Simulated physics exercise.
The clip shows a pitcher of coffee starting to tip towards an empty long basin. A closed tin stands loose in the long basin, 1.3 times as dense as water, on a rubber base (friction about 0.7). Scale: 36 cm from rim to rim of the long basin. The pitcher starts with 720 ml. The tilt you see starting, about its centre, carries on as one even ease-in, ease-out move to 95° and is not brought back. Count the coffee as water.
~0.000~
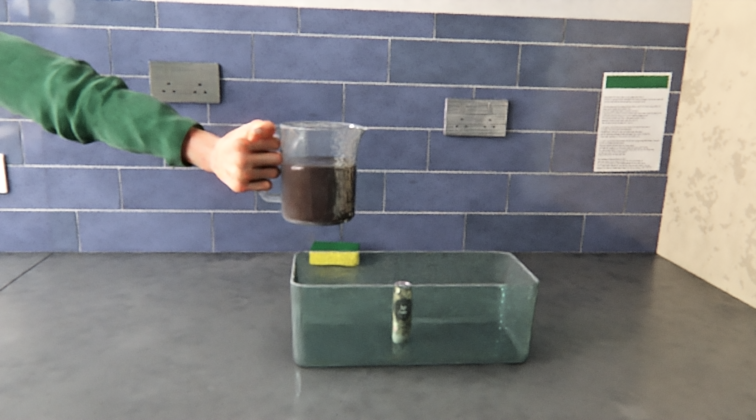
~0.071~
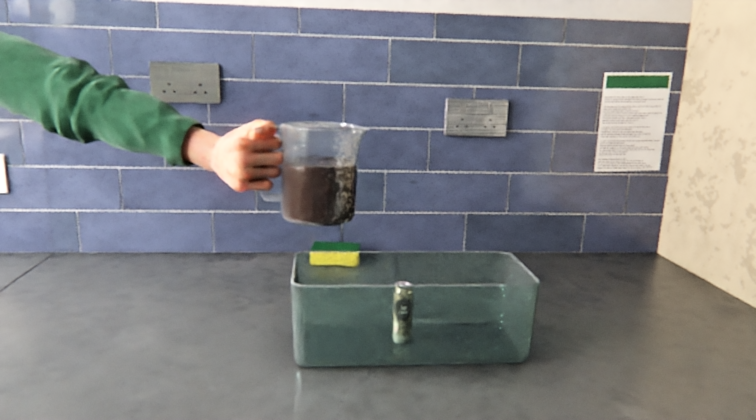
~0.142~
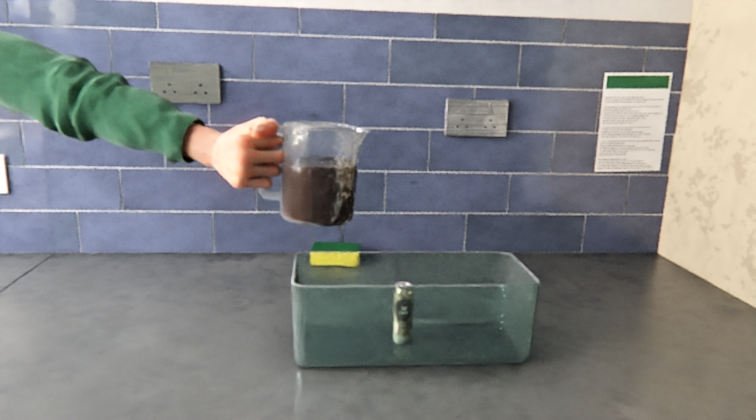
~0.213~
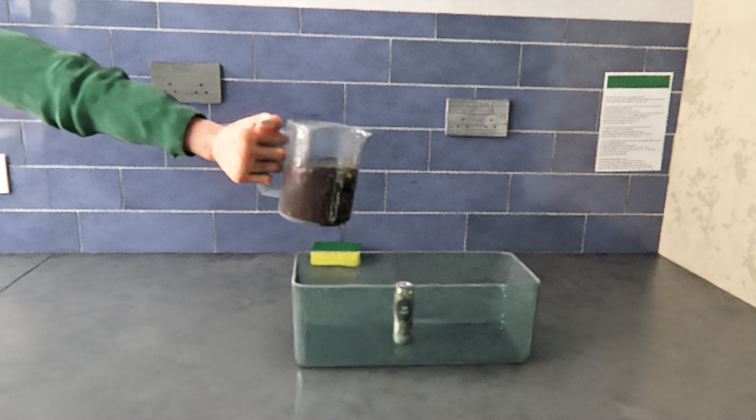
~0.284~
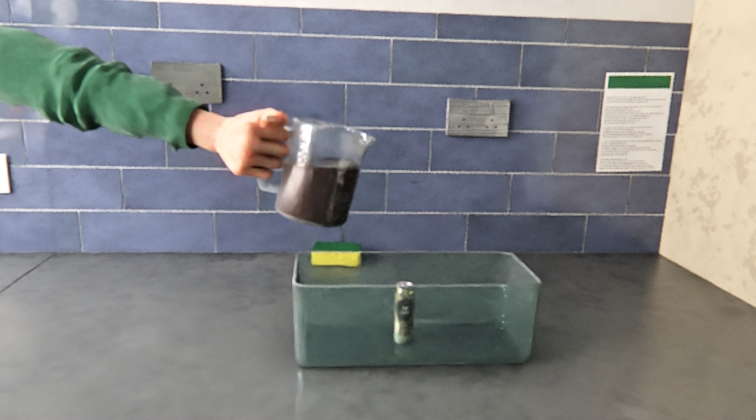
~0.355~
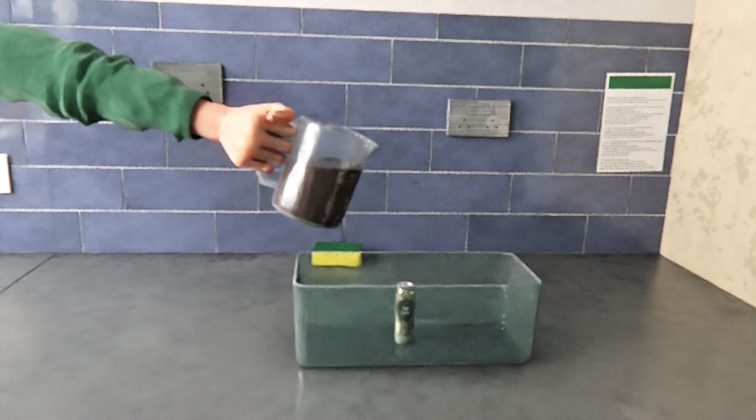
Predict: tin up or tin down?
It remains upright.
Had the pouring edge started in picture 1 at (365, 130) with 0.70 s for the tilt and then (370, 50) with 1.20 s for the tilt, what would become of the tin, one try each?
First it keeps standing; then it keeps standing.
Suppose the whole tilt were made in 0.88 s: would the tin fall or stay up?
Then it keeps standing.
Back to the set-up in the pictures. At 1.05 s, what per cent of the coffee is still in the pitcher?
Some 48 per cent.
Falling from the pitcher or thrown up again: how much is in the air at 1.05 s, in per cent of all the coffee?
Some 22 per cent.
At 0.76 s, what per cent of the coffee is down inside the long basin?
About 0 per cent.
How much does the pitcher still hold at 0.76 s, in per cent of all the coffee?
Some 94 per cent.
Then, 0.76 s in, the tilt is 67° and 94 per cent is still to pour; the tin stands where it began.
Then, 1.05 s in, the tilt is 92° and 48 per cent is still to pour; the tin stands where it began.
Then, 1.36 s in, the tilt is 95° and 14 per cent is still to pour; the tin stands where it began.
Then, 1.70 s in, the tilt is 95° and 4 per cent is still to pour; the tin stands where it began.
Finally, the tin stands where it began.
